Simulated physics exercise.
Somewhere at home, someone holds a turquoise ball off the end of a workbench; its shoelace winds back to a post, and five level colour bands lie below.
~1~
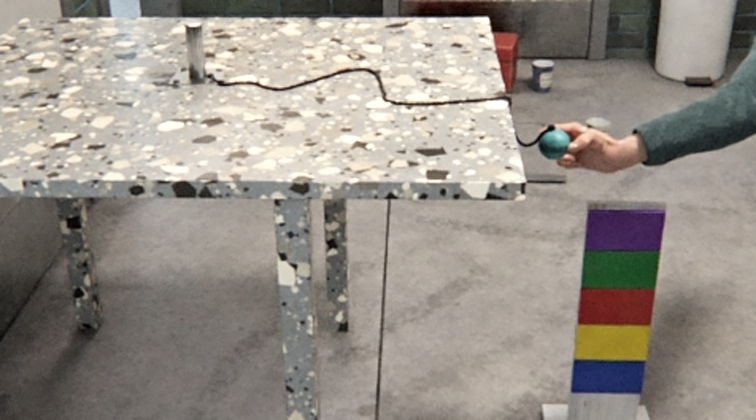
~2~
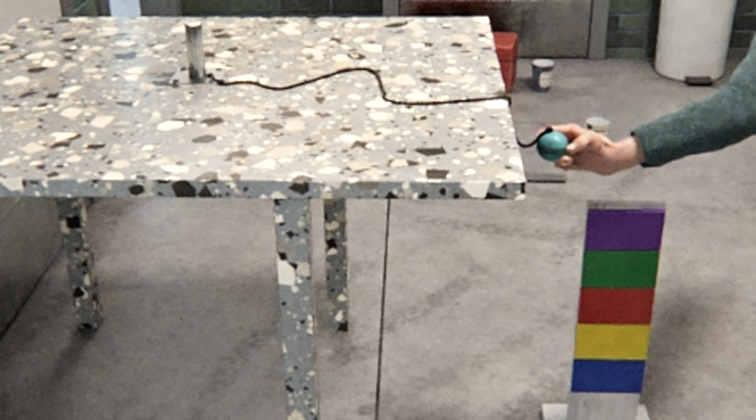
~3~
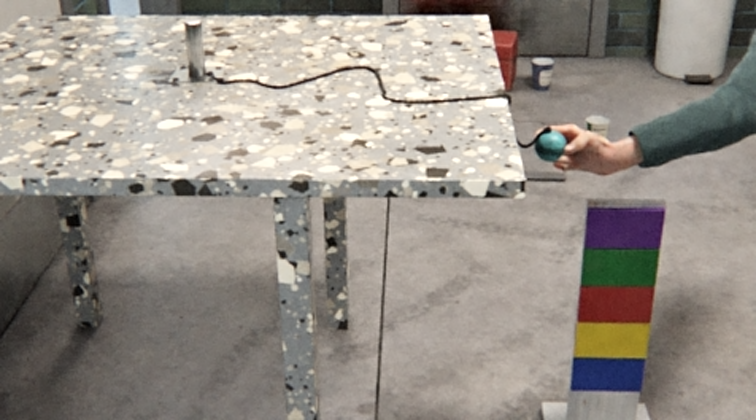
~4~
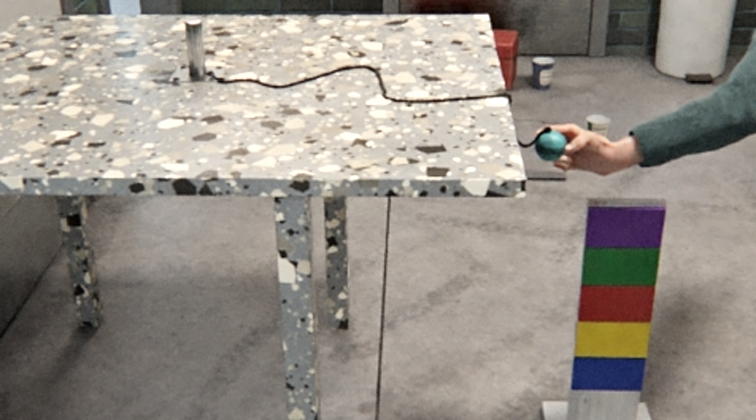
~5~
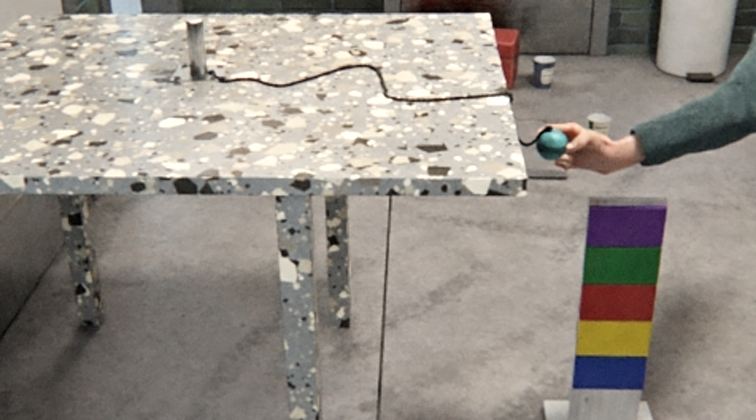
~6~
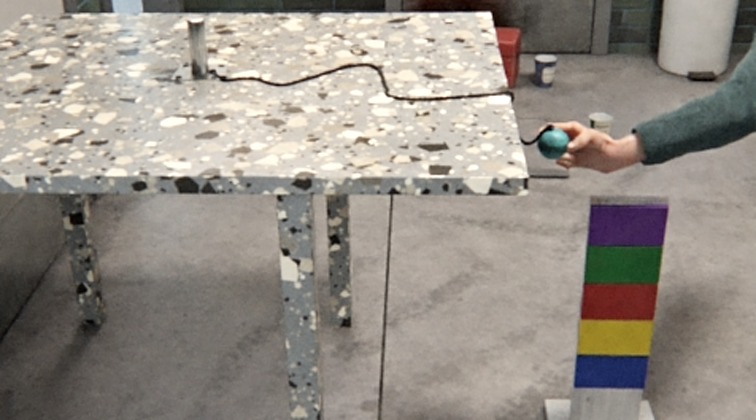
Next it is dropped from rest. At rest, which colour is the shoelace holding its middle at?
Red.
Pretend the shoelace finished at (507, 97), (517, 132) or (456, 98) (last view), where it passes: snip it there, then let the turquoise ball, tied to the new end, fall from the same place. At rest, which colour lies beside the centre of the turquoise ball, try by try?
Try 1: Purple. Try 2: Green. Try 3: No band.
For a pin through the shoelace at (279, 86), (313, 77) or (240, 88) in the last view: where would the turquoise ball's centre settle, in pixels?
Estimated pixels in sequence: (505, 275), (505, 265) and (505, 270).
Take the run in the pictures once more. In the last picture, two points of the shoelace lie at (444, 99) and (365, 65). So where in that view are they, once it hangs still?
Roughly (505, 148) for the first and (419, 78) for the second.
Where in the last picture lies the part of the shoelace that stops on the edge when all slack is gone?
Approx. (386, 93).
A little later, ball near (541, 293); level with red.
Next, ball near (465, 275); level with red.
Later still, ball near (514, 293); level with red.
When it is over, ball near (498, 293); level with red. Its centre hangs level with the red band.
